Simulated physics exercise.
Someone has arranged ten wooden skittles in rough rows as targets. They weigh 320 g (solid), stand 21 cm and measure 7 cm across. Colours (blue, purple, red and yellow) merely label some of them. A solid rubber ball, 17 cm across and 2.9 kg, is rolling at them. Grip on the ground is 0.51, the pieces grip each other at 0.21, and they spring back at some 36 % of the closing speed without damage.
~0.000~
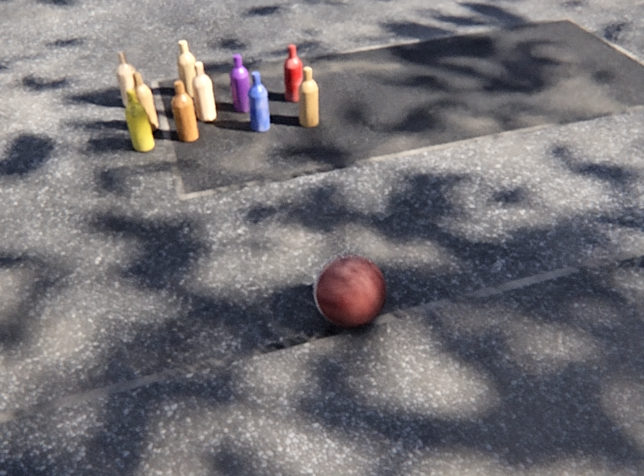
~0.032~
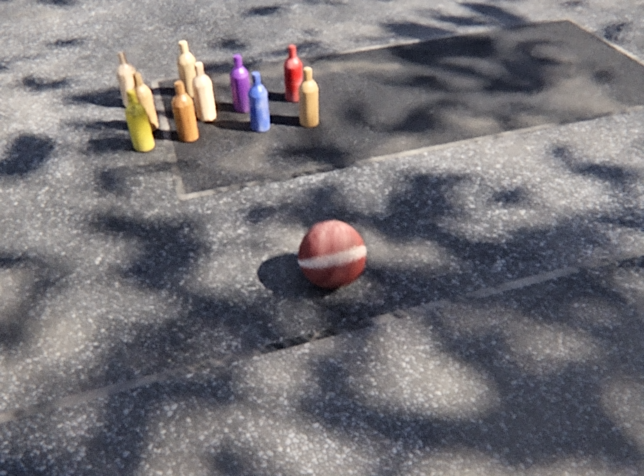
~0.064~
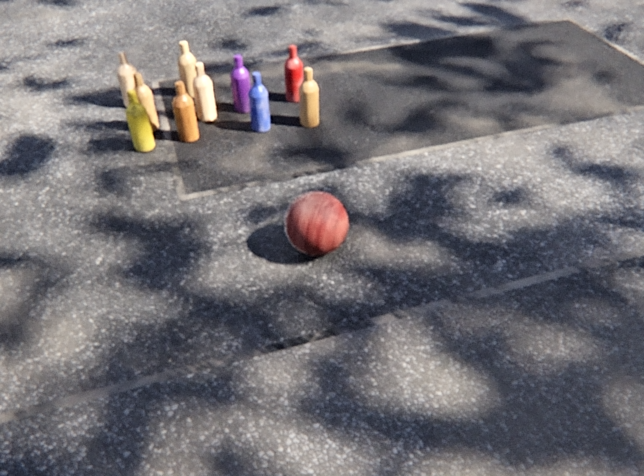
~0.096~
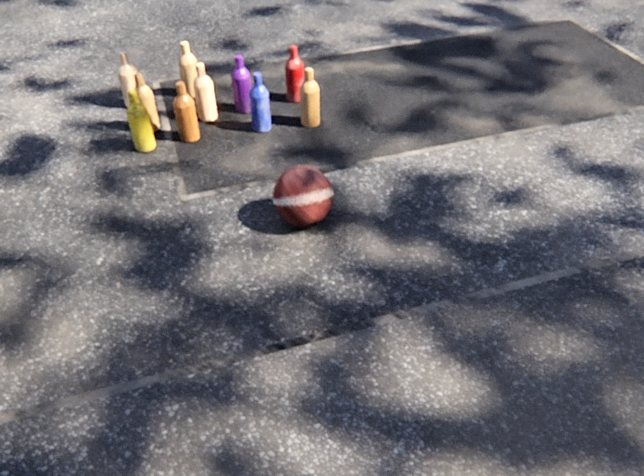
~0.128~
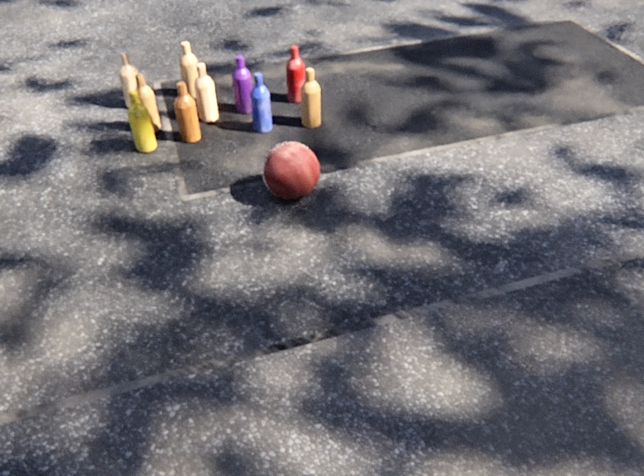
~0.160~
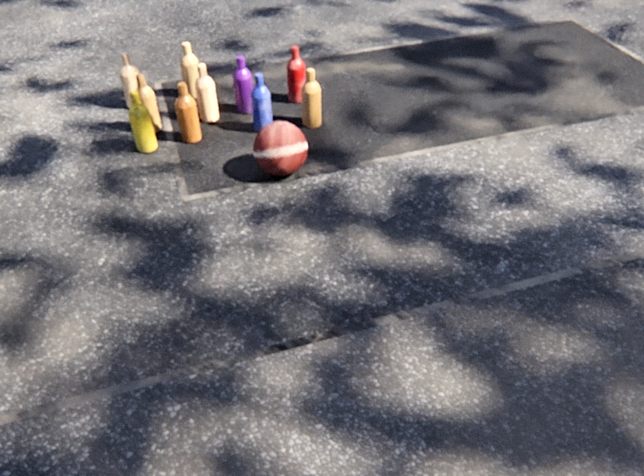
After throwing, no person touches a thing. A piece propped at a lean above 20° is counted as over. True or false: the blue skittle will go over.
True.
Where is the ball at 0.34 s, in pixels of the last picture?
(235, 64) or so.
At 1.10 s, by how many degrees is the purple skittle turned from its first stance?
Near 90 degrees from how it began.
Around 0.34 s, ball still moving; 2 of the 10 skittles over; blue skittle tipped 44°; purple skittle tipped 23°.
Around 0.62 s, ball still moving; 3 of the 10 skittles over; blue skittle lying flat; purple skittle lying flat.
Finally (1.3 s), ball rolling away; 3 of the 10 skittles over; blue skittle lying flat; purple skittle lying flat; red skittle unmoved. Seen by the last camera, middles, purple skittle near (238, 18).
